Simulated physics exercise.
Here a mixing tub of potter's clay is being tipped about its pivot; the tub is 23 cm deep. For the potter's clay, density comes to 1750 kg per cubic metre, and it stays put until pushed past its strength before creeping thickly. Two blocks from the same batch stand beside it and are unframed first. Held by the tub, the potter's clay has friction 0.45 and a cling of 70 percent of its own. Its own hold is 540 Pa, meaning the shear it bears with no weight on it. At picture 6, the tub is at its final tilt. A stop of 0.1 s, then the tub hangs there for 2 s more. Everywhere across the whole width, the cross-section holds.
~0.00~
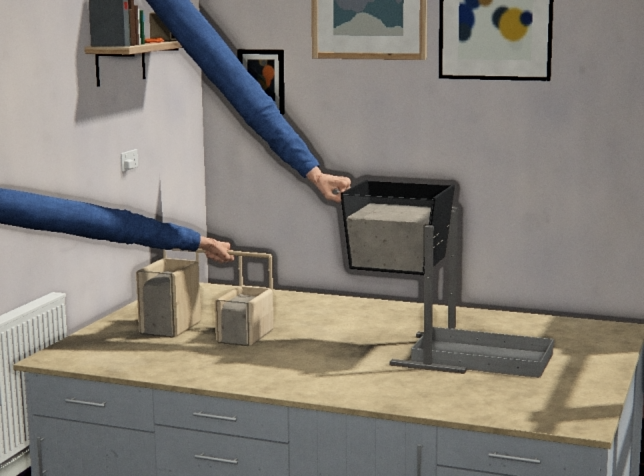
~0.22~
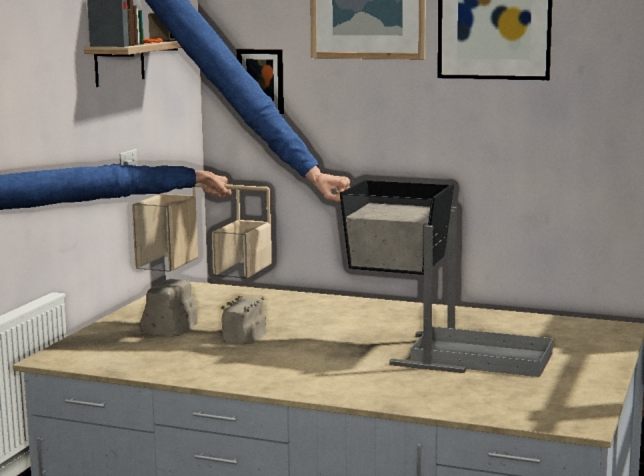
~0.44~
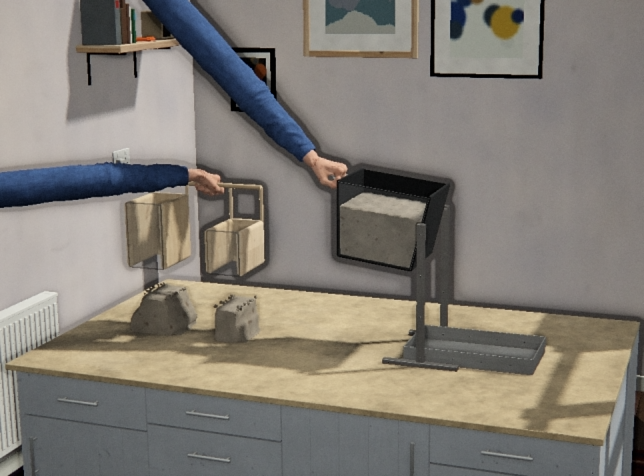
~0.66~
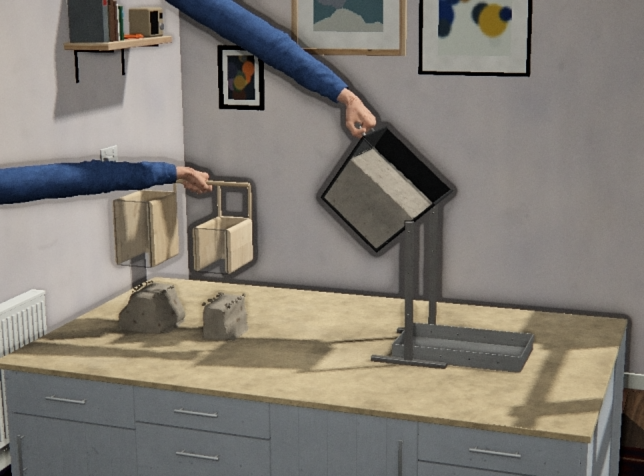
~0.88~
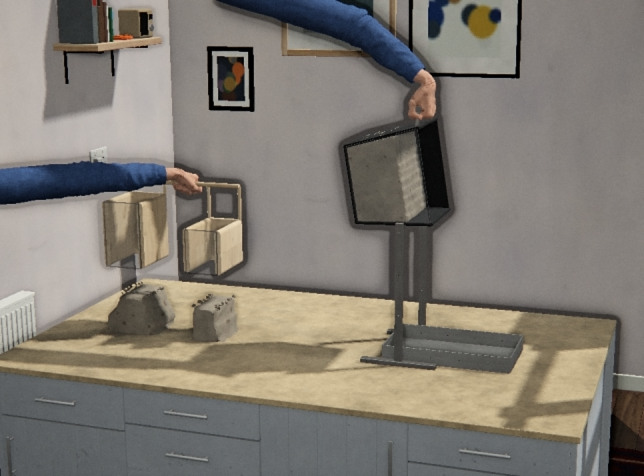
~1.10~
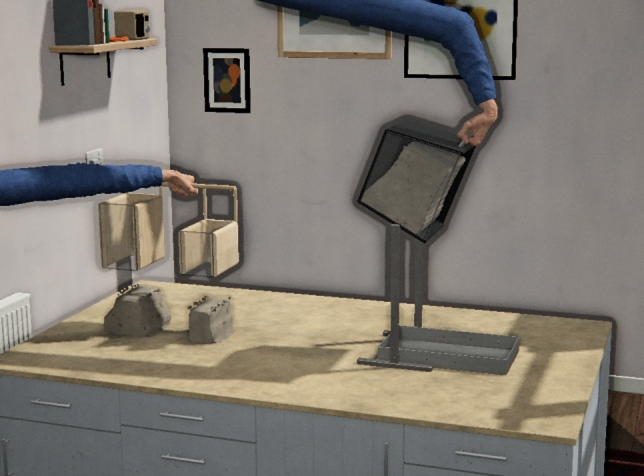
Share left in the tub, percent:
9 %.
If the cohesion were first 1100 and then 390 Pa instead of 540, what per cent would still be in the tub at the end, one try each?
You'd see 0 percent the first time and 0 percent the second.
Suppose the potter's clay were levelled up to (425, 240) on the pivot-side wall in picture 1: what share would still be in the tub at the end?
I'd put it close to 0 in a hundred.
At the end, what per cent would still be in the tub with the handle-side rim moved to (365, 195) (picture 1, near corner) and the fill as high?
Some 0 percent would still be in the tub at the end.
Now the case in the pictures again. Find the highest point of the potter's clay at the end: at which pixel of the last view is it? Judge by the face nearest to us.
Somewhere near (386, 206) in the last view.
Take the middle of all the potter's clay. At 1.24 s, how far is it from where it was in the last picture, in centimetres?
Close to 13 centimetres.
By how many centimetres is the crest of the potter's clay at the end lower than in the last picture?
The top ends up some 17 cm below its level in the last picture.
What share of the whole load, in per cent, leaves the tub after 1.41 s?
I reckon it's around 12 in a hundred.
After 1.24 s, the tub is at 111 degrees and holds 46 %.
After 1.41 s, the tub is at 111 degrees and holds 22 %.
After 1.58 s, the tub is at 111 degrees and holds 15 %.
After 1.75 s, the tub is at 111 degrees and holds 9 %.
After 3.10 s, at the end, the tub is at 111 degrees and holds 9 %.
